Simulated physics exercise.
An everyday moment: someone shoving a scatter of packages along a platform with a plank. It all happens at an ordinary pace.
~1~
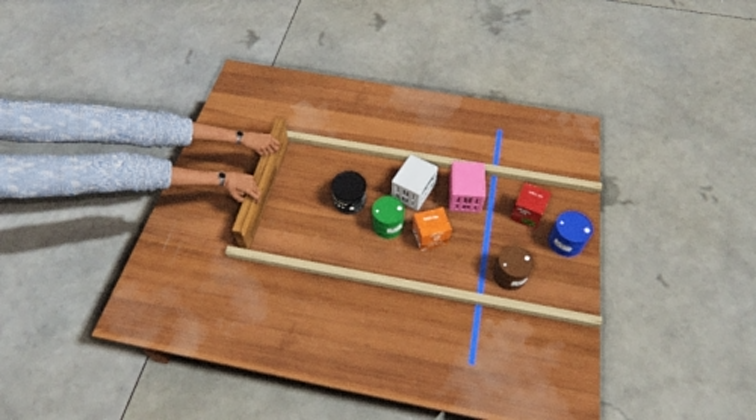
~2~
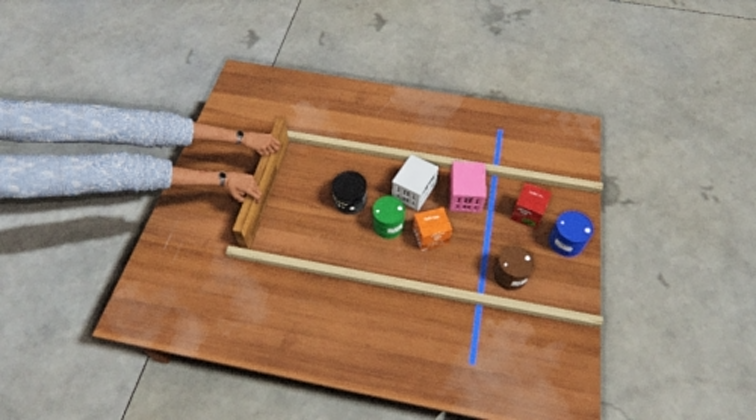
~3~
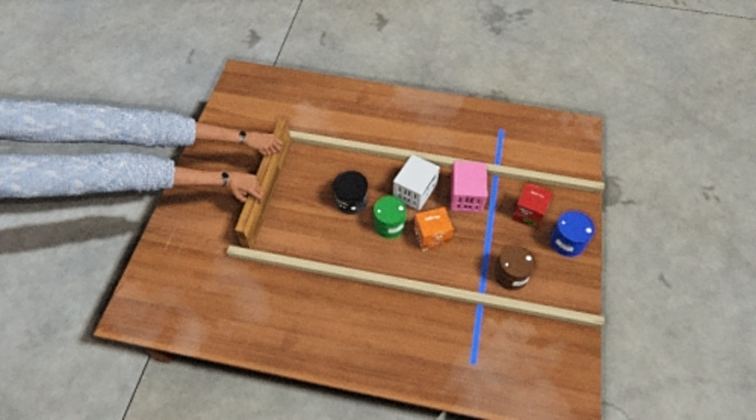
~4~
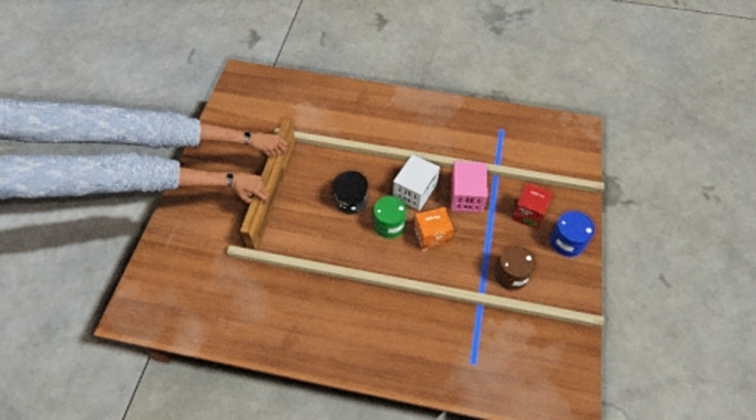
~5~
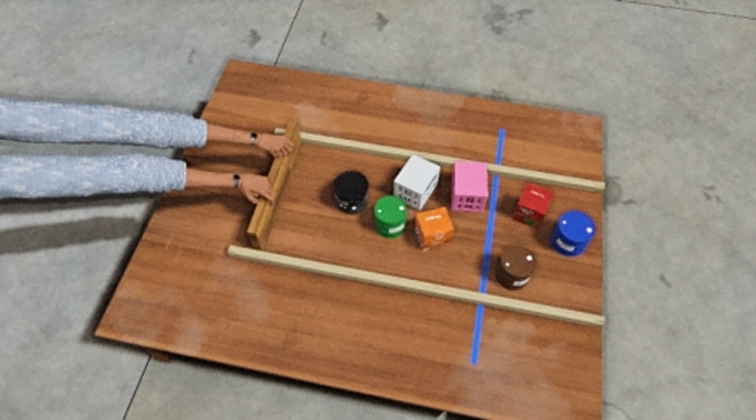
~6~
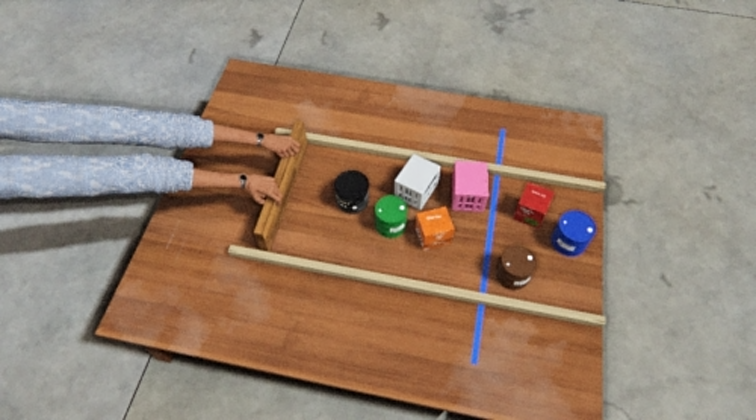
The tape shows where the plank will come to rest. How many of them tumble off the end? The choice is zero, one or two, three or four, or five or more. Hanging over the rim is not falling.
Here the number that fall off is zero.
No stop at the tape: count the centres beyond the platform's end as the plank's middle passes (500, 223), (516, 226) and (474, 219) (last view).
Past the end: 0, 0 and 0.
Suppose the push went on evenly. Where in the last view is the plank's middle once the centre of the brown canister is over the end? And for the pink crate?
For the brown canister at (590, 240), for the pink crate at (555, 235).
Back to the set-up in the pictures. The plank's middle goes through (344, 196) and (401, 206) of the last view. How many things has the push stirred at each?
At the one place 1, at the other 4.
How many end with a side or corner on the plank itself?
3 of them.
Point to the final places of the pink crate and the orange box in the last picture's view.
Near (545, 199) and (538, 242).
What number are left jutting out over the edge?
Overhanging: 0.
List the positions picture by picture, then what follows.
The first picture shows blue canister (570, 234); red box (530, 206); brown canister (513, 269); plank (263, 183); tape (488, 233).
The second picture shows red box (531, 206); white crate (415, 183).
The third picture shows brown canister (515, 269); green canister (390, 218).
The fourth picture shows blue canister (572, 234); plank (271, 183).
The fifth picture shows red box (533, 206); orange box (434, 229).
The sixth picture shows blue canister (573, 234); red box (533, 206); brown canister (516, 268); plank (283, 185); tape (490, 232).
Soon after, none off yet; blue canister at rest near (573, 234); red box at rest near (533, 206); brown canister at rest near (516, 268).
At rest, the number that fall off is zero.
